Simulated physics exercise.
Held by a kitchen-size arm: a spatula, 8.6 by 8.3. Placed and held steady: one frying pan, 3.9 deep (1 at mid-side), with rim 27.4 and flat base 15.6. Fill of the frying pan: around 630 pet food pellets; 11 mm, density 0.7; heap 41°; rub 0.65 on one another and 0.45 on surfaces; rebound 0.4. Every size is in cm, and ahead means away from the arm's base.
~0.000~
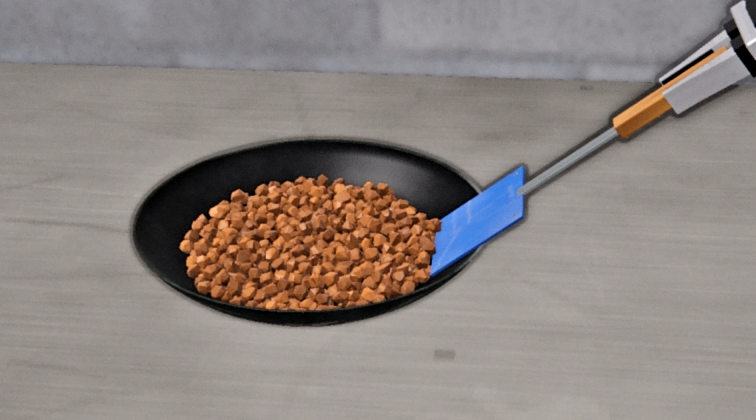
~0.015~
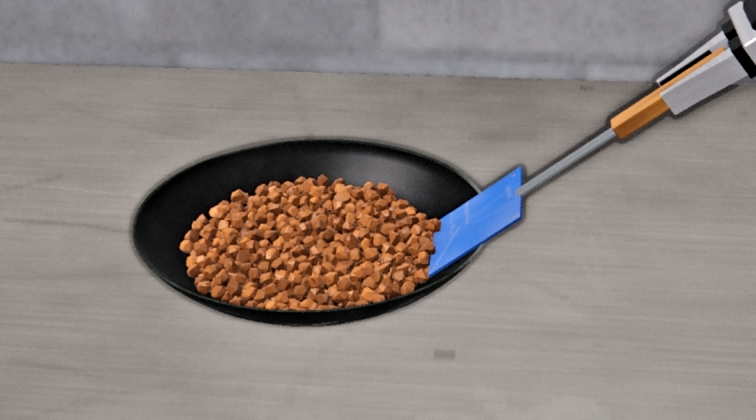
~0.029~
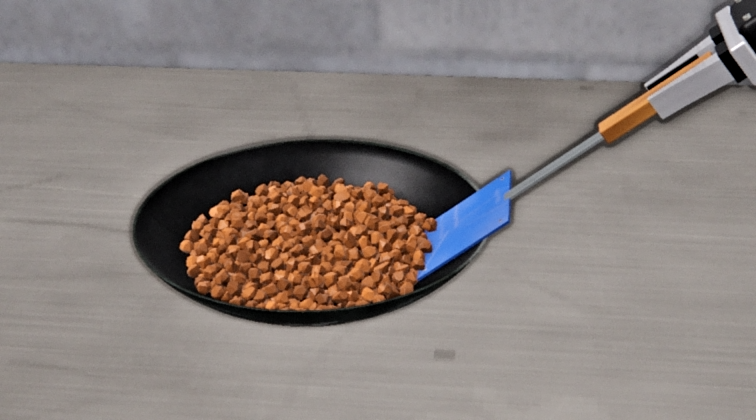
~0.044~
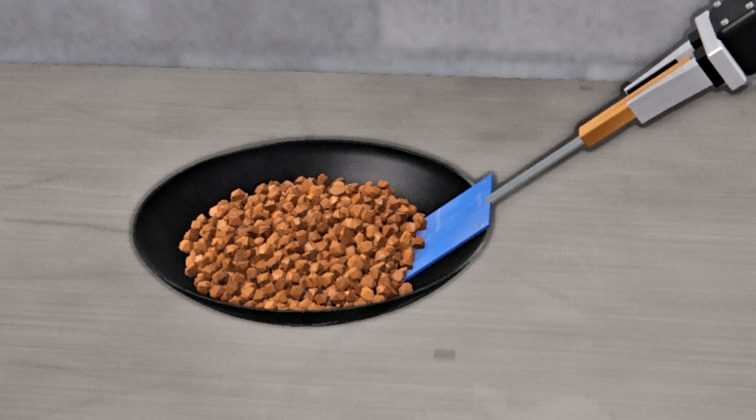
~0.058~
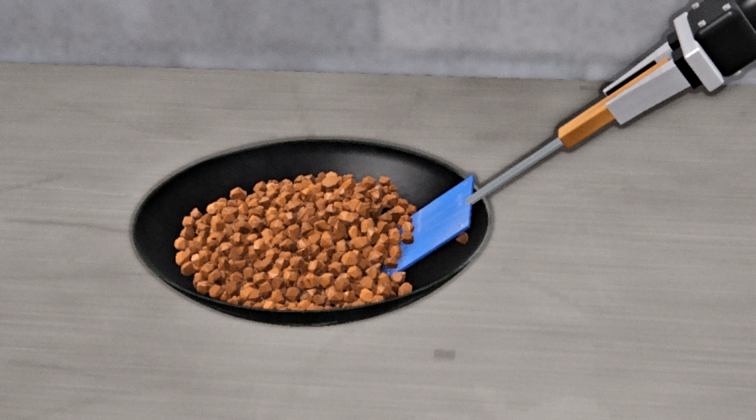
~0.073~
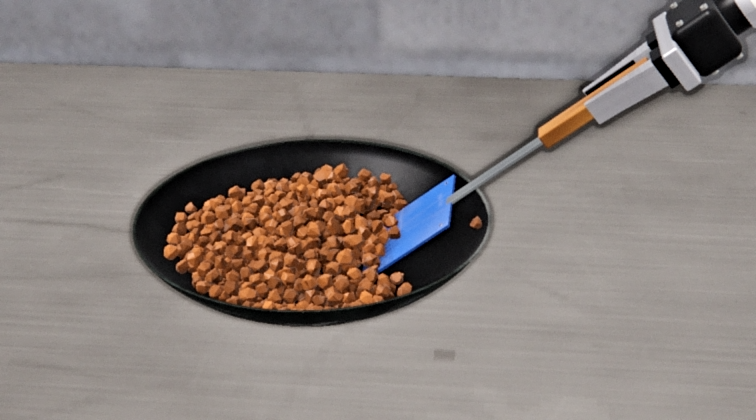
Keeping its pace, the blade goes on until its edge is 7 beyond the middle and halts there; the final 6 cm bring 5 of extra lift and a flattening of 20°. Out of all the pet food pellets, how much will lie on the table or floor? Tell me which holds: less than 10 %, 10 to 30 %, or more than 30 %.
10 to 30 % holds.
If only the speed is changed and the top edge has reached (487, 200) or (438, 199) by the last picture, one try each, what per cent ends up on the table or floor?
About 5 and 25 percent.
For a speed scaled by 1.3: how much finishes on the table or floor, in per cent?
Roughly 25 percent ends on the table or floor.
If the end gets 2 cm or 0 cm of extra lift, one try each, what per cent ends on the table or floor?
Estimates, in order: 10 % then 5 %.
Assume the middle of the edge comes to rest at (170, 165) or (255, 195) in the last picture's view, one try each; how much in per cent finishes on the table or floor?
About 40 and 15 per cent.
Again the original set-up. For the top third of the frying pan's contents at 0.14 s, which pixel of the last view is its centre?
It is centred close to (262, 213).
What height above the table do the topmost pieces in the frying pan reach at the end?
Roughly 5.5 centimetres.
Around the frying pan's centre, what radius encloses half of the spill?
Close to 26 cm from the centre.
After 0.11 s, sloping 39°, highest piece 8 above the table; 628 in the frying pan, 1 on the blade or in flight.
After 0.14 s, sloping 32°, highest piece 8 above the table; 628 in the frying pan, 1 on the blade or in flight.
After 0.36 s, sloping 19°, highest piece 7 above the table; 522 in the frying pan, 97 on the table or floor, 10 on the blade or in flight.
After 1.41 s, sloping 19°, highest piece 5 above the table; 521 in the frying pan, 108 on the table or floor.
At rest, 521 in the frying pan, 108 on the table or floor. That is 17 % on the table or floor.
